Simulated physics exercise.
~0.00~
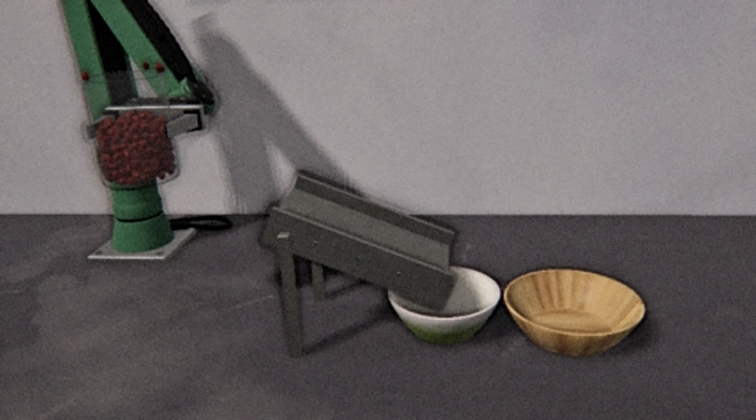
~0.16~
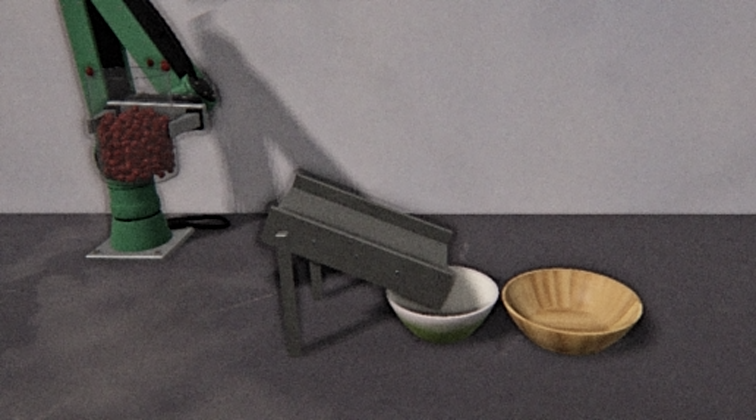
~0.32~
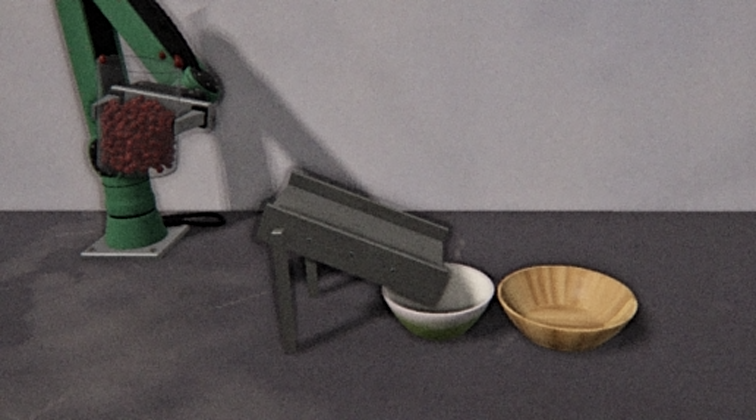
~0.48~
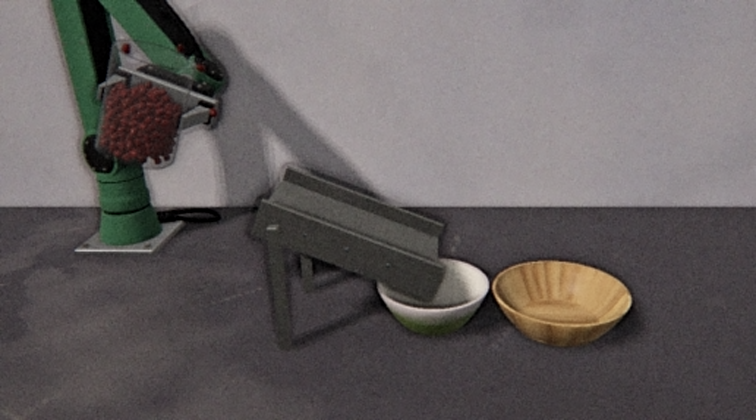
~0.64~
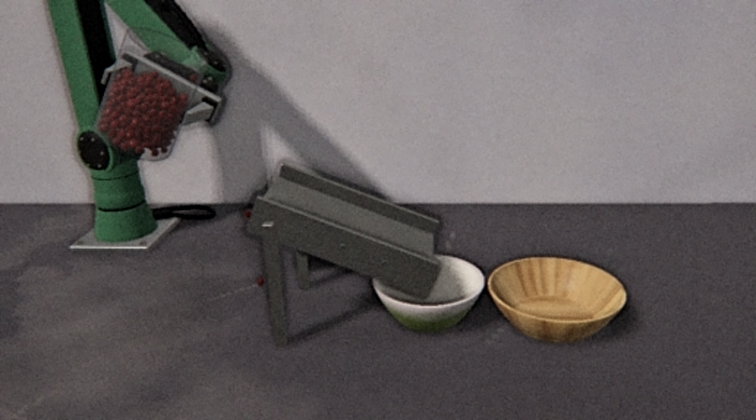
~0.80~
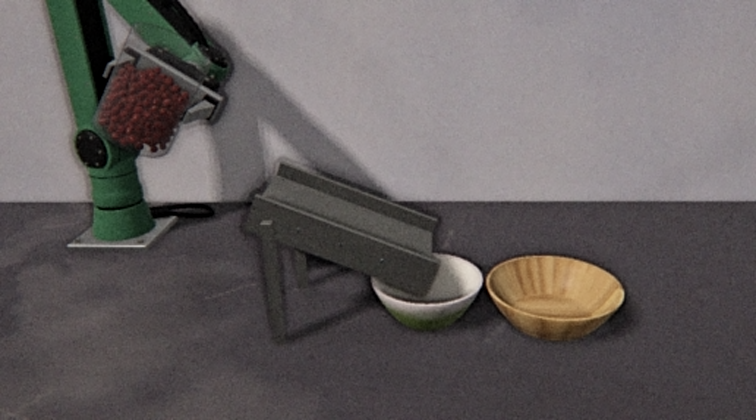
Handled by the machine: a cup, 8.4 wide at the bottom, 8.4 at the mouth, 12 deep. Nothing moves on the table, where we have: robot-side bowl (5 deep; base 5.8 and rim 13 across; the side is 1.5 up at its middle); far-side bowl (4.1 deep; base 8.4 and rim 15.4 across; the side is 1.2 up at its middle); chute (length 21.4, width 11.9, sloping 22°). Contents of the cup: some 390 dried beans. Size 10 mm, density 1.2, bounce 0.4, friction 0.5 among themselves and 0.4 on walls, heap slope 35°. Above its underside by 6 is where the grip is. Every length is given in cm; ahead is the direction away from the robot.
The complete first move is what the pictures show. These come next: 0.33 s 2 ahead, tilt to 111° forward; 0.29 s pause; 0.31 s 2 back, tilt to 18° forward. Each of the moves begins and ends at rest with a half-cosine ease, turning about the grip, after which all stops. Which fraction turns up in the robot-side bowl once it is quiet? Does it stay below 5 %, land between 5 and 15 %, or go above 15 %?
It lands between 5 and 15 %.
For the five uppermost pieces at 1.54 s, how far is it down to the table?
Somewhere around 28 cm above the tabletop.
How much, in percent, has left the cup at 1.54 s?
Around 50 % is out.
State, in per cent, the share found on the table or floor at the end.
40 per cent or so.
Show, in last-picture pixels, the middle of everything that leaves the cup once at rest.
I'd point to somewhere near (305, 309).
After 1.17 s, tilted 111° forward, highest piece 32 above the table; 377 in the cup, 2 on the table or floor, 15 on the chute or in flight.
After 1.54 s, tilted 79° forward, highest piece 28 above the table; 191 in the cup, 103 on the table or floor, 10 in the robot-side bowl, 1 in the far-side bowl, 89 on the chute or in flight.
After 1.93 s, tilted 18° forward, highest piece 30 above the table; 180 in the cup, 161 on the table or floor, 30 in the robot-side bowl, 12 in the far-side bowl, 11 on the chute or in flight.
After 2.98 s, tilted 18° forward, highest piece 30 above the table; 180 in the cup, 165 on the table or floor, 34 in the robot-side bowl, 15 in the far-side bowl.
At rest, 180 in the cup, 165 on the table or floor, 34 in the robot-side bowl, 15 in the far-side bowl. That is 9 % in the robot-side bowl.
